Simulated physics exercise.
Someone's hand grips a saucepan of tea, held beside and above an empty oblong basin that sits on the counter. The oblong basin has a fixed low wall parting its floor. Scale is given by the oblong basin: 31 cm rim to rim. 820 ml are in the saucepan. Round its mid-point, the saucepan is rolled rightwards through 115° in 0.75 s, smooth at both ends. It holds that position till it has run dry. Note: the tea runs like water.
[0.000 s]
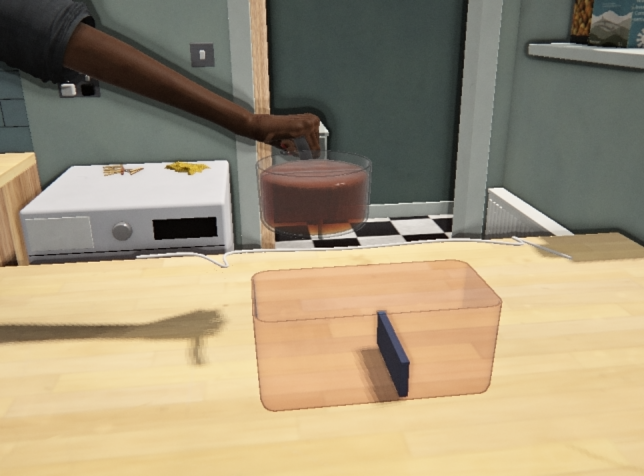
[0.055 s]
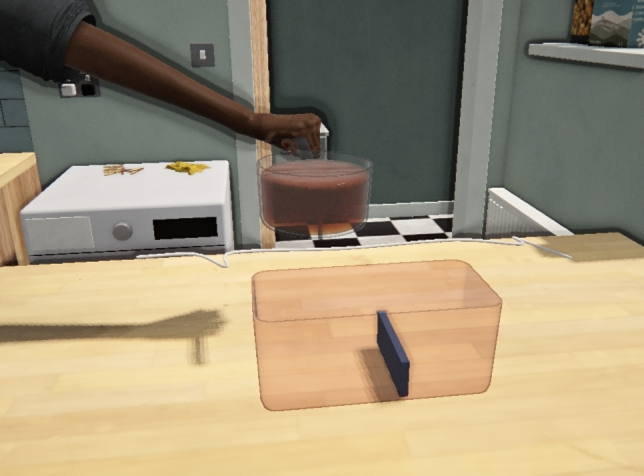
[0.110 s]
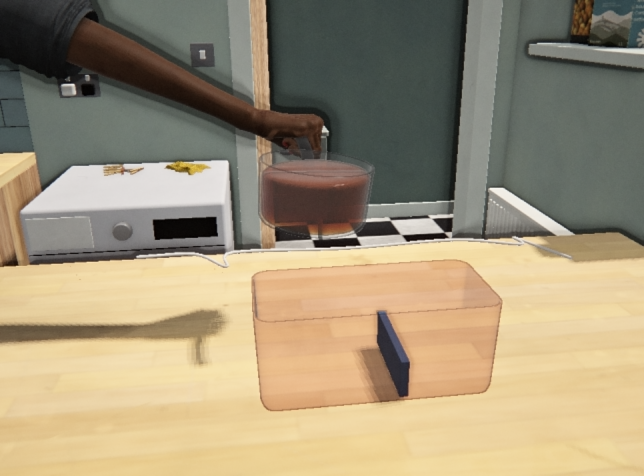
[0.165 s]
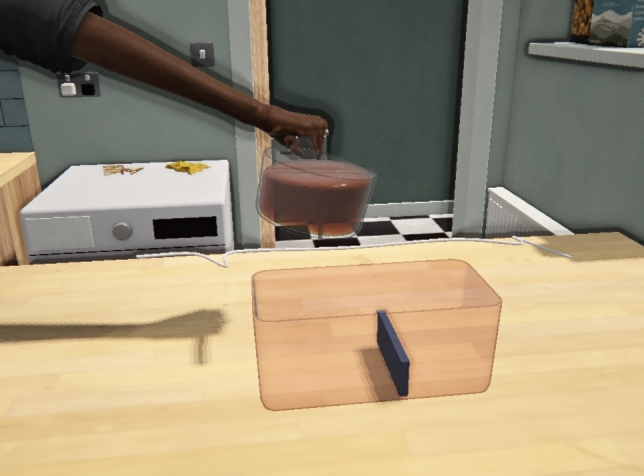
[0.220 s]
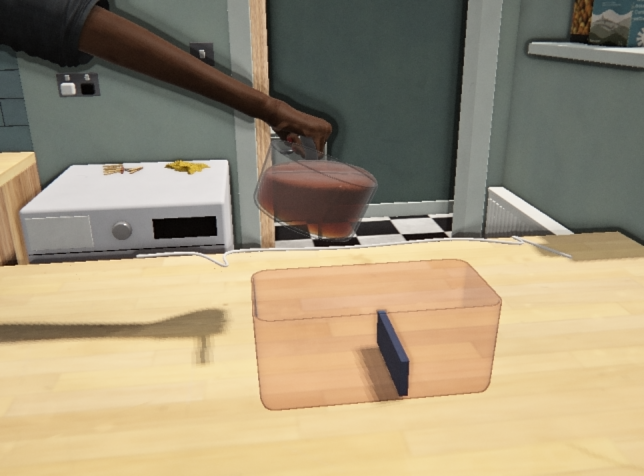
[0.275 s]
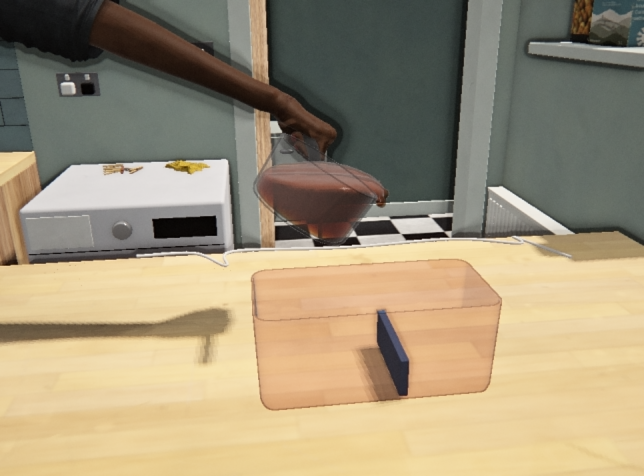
In a kitchen, a hand held a see-through pan of reddish-brown tea above an empty, clear orange basin on the wooden counter, then tilted it steadily rightwards until a little tea slipped over the edge.
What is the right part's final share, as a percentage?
About 62 per cent.
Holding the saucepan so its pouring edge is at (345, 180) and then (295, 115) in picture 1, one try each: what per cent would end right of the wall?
Some 30 and 5 per cent, in that order.
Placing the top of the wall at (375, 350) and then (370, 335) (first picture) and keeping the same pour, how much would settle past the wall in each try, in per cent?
In order, 70 and 85 per cent.
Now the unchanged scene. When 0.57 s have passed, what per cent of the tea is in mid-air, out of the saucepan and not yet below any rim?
Near 36 per cent of it all.
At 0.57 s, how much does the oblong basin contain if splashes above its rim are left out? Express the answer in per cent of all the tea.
Near 42 in a hundred.
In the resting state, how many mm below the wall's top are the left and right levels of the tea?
Left side: Around 42 mm. Right side: Around 22 mm.
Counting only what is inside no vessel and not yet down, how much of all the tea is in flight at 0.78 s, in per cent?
Close to 6 per cent.
After 0.57 s the tilt is 99° and 22 per cent is still to pour, 1 is left of the wall and 41 right of it.
After 0.78 s the tilt is 115° and 2 per cent is still to pour, 25 is left of the wall and 67 right of it.
After 1.01 s the tilt is 115° and 0 per cent is still to pour, 37 is left of the wall and 62 right of it.
After 1.25 s the tilt is 115° and 0 per cent is still to pour, 37 is left of the wall and 62 right of it.
In the end 38 per cent lies left of the wall, 62 right of it and 1 outside.
